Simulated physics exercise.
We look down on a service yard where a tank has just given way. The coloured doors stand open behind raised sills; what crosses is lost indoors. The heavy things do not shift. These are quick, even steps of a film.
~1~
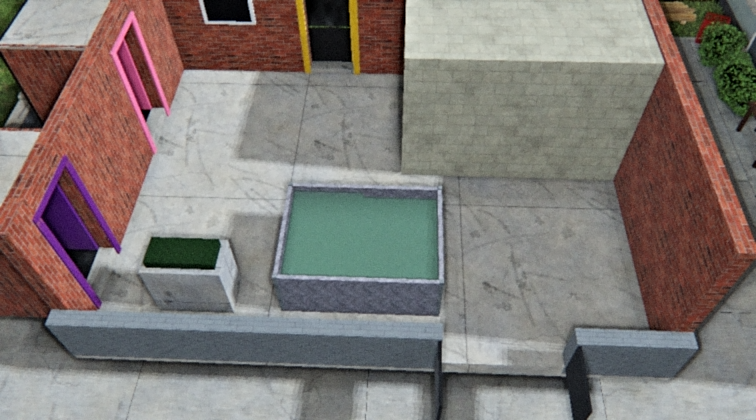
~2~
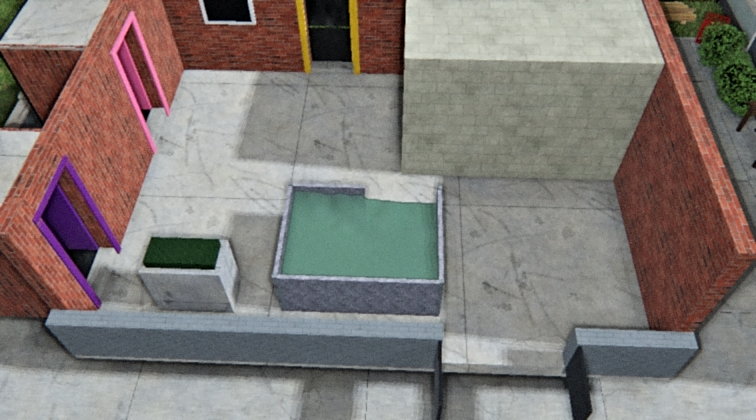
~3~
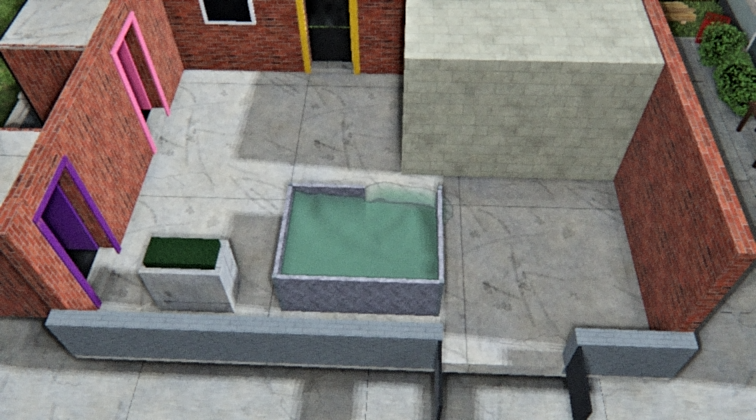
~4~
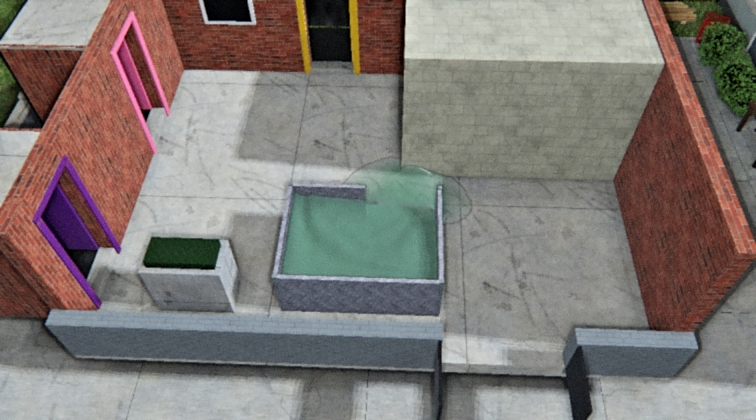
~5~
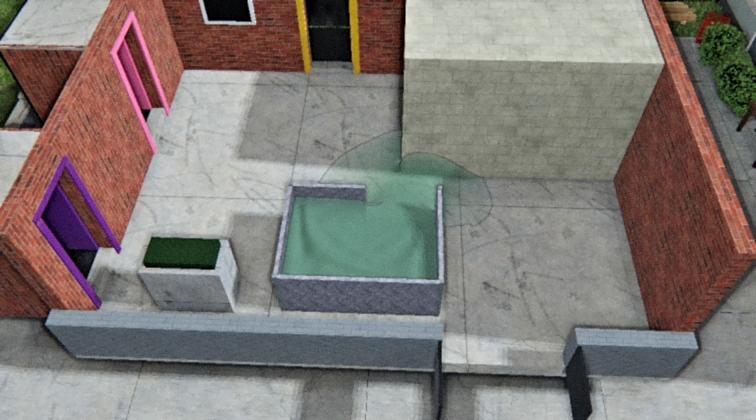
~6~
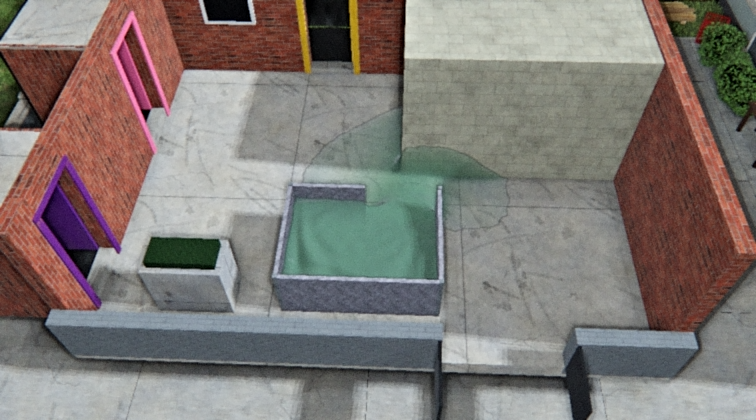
In a walled yard, green water pours from the tank's far side and spreads outward.
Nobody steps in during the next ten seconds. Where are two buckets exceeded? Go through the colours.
One by one: The purple door admits no more than that; the yellow door lets in a lot; the pink door admits no more than that.
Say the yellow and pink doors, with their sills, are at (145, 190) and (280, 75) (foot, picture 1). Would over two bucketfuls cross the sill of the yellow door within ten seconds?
In short: The yellow one takes less.
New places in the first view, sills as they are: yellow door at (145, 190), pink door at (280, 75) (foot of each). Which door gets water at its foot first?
The one in pink.
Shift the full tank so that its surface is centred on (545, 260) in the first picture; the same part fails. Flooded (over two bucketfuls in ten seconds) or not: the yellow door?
My reading: The yellow door keeps below it.
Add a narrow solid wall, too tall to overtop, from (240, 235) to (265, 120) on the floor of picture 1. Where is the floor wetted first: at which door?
I say the one in yellow.
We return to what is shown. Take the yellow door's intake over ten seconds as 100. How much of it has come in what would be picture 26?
I make it 85 per cent.
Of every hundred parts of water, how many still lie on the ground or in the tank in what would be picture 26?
Some 98 per cent.
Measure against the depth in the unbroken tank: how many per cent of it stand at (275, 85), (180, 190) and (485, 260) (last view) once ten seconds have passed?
In turn 6, 6 and 8 in a hundred.
A moment on, water covers 30 % of the floor; the purple door not reached, the yellow door wet at the sill, nothing in, the pink door not reached.
Next, water covers 45 % of the floor; the purple door not reached, the yellow door over two buckets in, the pink door not reached.
Then, water covers 65 % of the floor; the purple door not reached, the yellow door over two buckets in, the pink door wet at the sill, nothing in.
Later, water covers 90 % of the floor; the purple door wet at the sill, nothing in, the yellow door far over two buckets in, the pink door wet at the sill, nothing in.
In the end, water covers 100 % of the floor; the purple door wet at the sill, nothing in, the yellow door far over two buckets in, the pink door wet at the sill, nothing in.
